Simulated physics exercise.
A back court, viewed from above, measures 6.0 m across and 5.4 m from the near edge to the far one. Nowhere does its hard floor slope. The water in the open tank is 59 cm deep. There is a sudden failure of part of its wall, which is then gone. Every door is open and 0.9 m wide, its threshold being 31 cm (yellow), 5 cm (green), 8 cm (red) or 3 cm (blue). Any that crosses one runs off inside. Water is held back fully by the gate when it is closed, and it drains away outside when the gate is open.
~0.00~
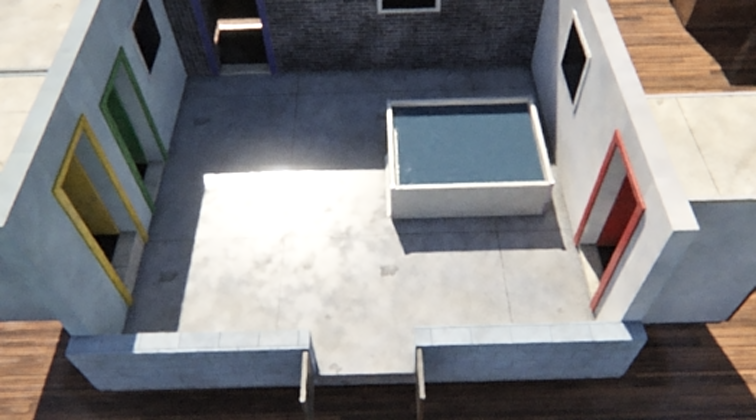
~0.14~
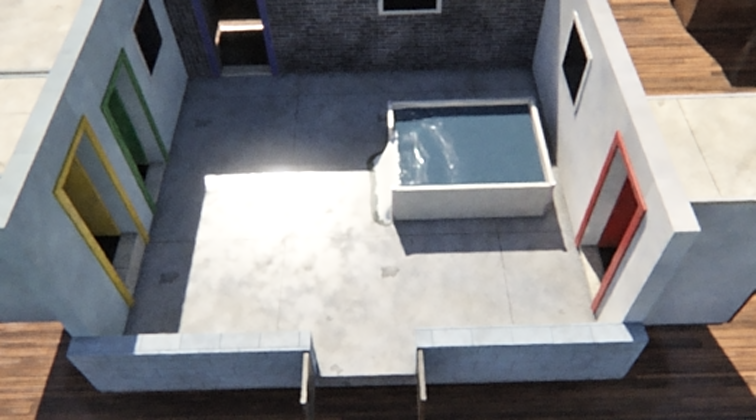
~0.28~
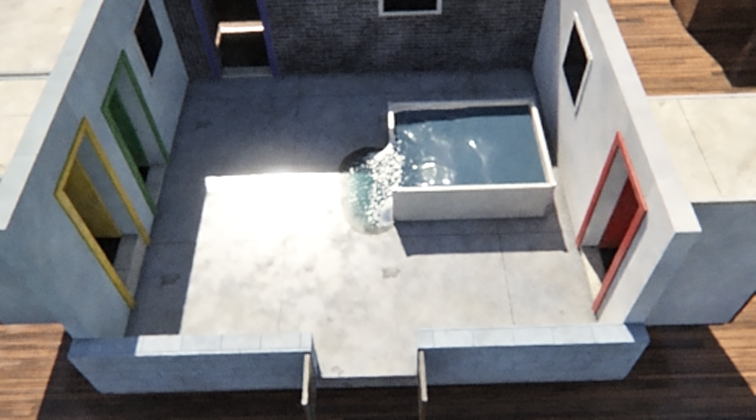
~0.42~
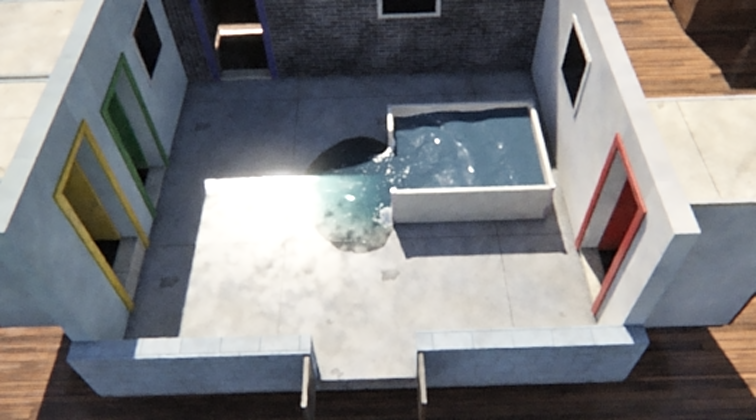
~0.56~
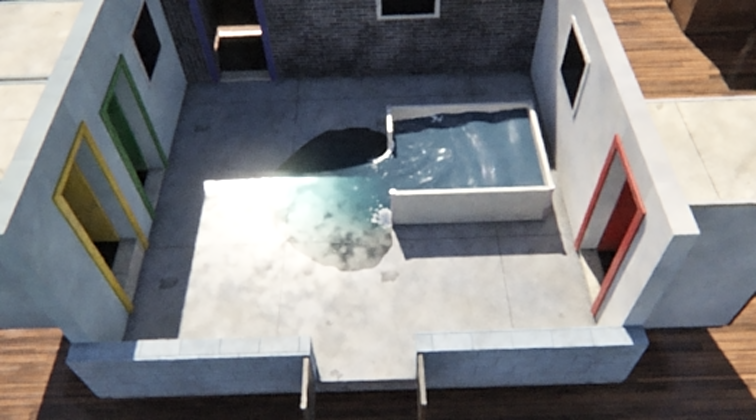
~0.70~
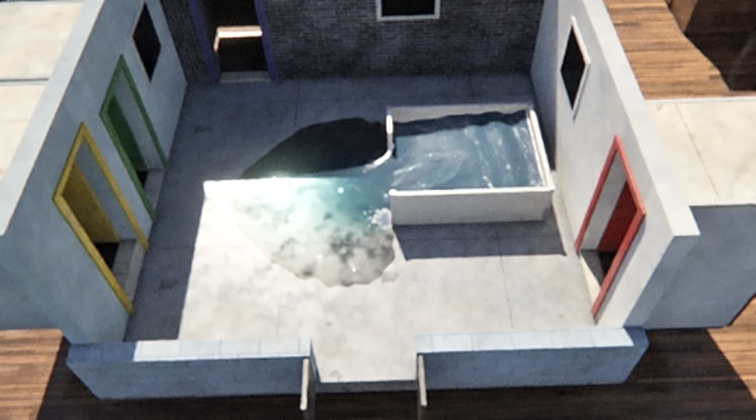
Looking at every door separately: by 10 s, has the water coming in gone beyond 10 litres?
In order: Yellow door: Below the cap, green door: Above the cap, red door: Below the cap, blue door: Above the cap.
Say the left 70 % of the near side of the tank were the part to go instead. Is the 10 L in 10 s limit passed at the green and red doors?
At green the amount is beneath the mark, while at red it is higher than the mark.
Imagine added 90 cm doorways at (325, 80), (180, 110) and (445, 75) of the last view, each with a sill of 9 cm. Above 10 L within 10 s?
In that order: Short of it, beyond it, short of it.
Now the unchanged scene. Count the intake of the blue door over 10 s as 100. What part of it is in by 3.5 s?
About 10 per cent.
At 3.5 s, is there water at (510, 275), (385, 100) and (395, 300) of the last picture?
Untouched, untouched, untouched.
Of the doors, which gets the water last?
Last comes the red one.
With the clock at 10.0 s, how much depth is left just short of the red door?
I'd put it at around 6.0 cm deep.
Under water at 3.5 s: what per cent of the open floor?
Close to 50 in a hundred parts are wet.
After 1.4 s water covers 40 % of the floor and is deepest (32 cm) near (387, 203); yellow door not reached, green door 9 cm at the sill, 13 L in, red door not reached, blue door not reached.
After 2.2 s water covers 50 % of the floor and is deepest (40 cm) near (117, 370); yellow door 21 cm at the sill, 0 L in, green door 16 cm at the sill, 79 L in, red door not reached, blue door 3 cm at the sill, 0 L in.
After 3.5 s water covers 50 % of the floor and is deepest (22 cm) near (138, 283); yellow door 18 cm at the sill, 0 L in, green door 17 cm at the sill, 191 L in, red door not reached, blue door 10 cm at the sill, 9 L in.
After 6.0 s water covers 80 % of the floor and is deepest (12 cm) near (161, 192); yellow door 9 cm at the sill, 0 L in, green door 12 cm at the sill, 269 L in, red door not reached, blue door 8 cm at the sill, 47 L in.
After 10.0 s water covers 100 % of the floor and is deepest (9 cm) near (543, 145); yellow door 6 cm at the sill, 0 L in, green door 6 cm at the sill, 319 L in, red door 6 cm at the sill, 0 L in, blue door 7 cm at the sill, 120 L in.
